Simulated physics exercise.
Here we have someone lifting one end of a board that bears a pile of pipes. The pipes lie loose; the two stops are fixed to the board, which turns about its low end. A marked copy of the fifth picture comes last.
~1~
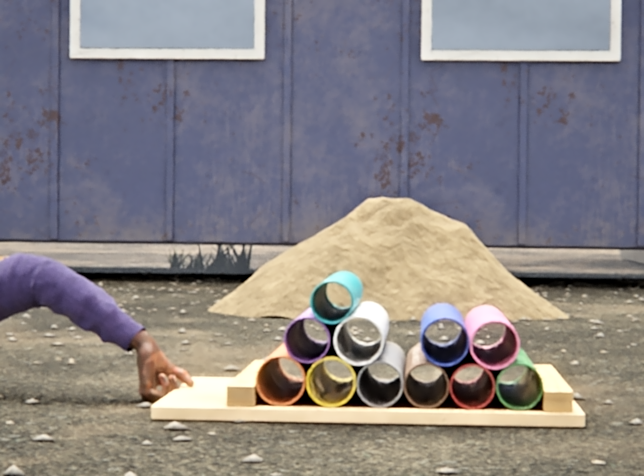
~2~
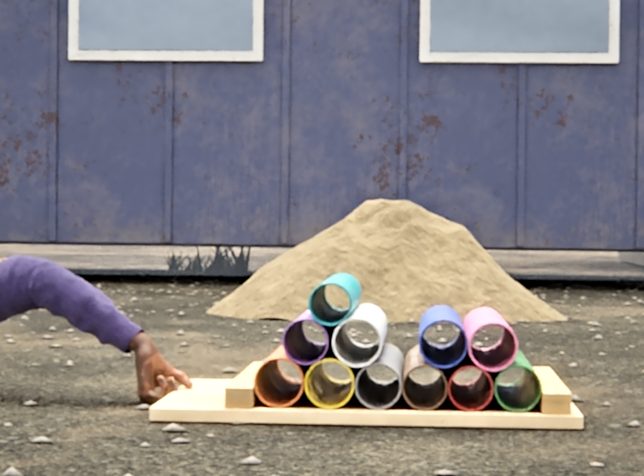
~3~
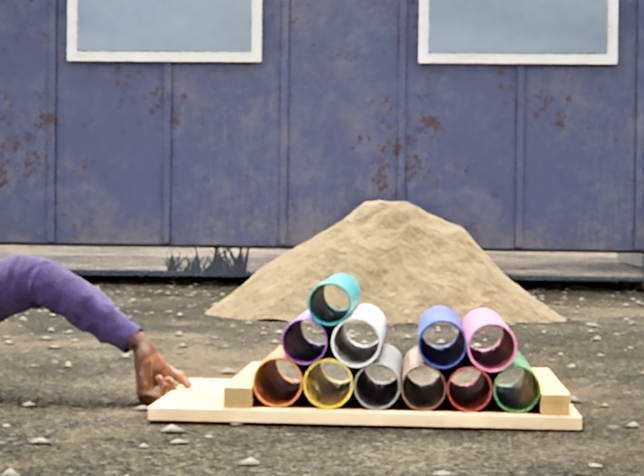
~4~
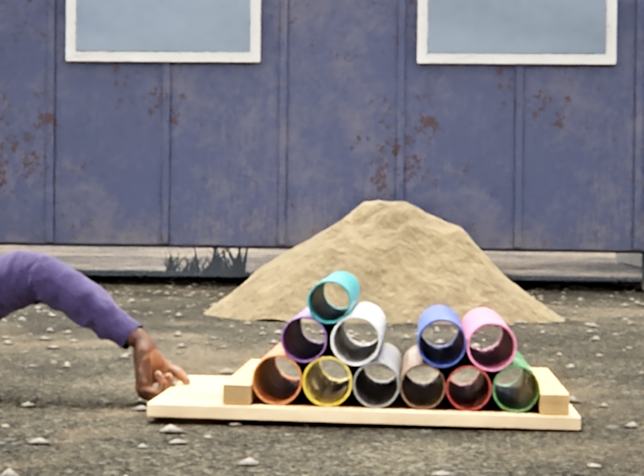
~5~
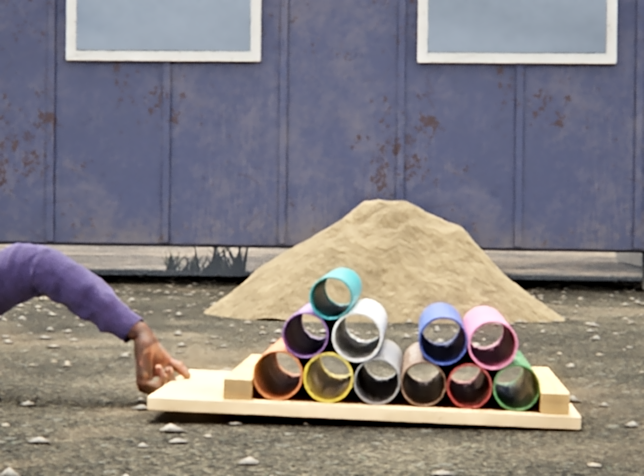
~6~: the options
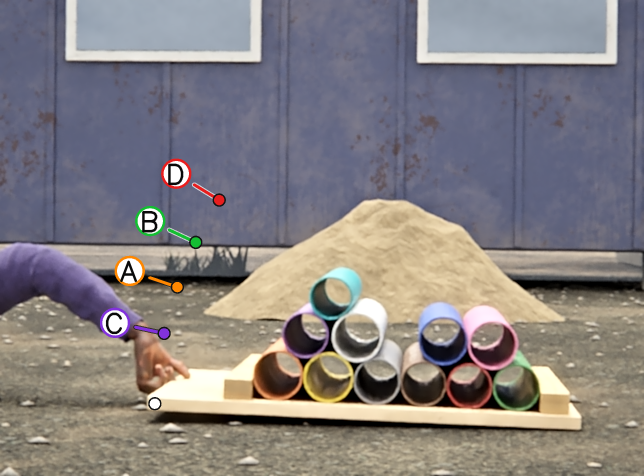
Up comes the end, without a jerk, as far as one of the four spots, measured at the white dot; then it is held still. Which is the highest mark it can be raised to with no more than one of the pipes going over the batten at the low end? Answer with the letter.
A is the limit.
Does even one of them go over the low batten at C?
No, at C.
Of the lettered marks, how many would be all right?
The number is two.
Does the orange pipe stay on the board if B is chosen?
Yes, with B.
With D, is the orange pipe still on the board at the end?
Yes.
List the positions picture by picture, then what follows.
In the first frame, red pipe (472, 387); green pipe (520, 387); pink pipe (494, 344).
In the second frame, pink pipe (493, 346); white pipe (357, 343).
In the third frame, board (368, 392); orange pipe (278, 382); purple pipe (305, 342); yellow pipe (328, 384).
In the fourth frame, board (367, 391); orange pipe (277, 380); yellow pipe (328, 382).
In the fifth frame, board (368, 387); orange pipe (278, 375); yellow pipe (328, 377).
On the marked copy, A at (178, 287); B at (196, 242); C at (164, 333); D at (219, 200); the white dot at (155, 404).
Following A. Soon after the start, board at 13°.
Later, board at 18°.
In the end, board at 18°, one over the low batten (pink).
As for the rest, B four over the low batten (pink, white, blue, turquoise); C none over the low batten; D five over the low batten.
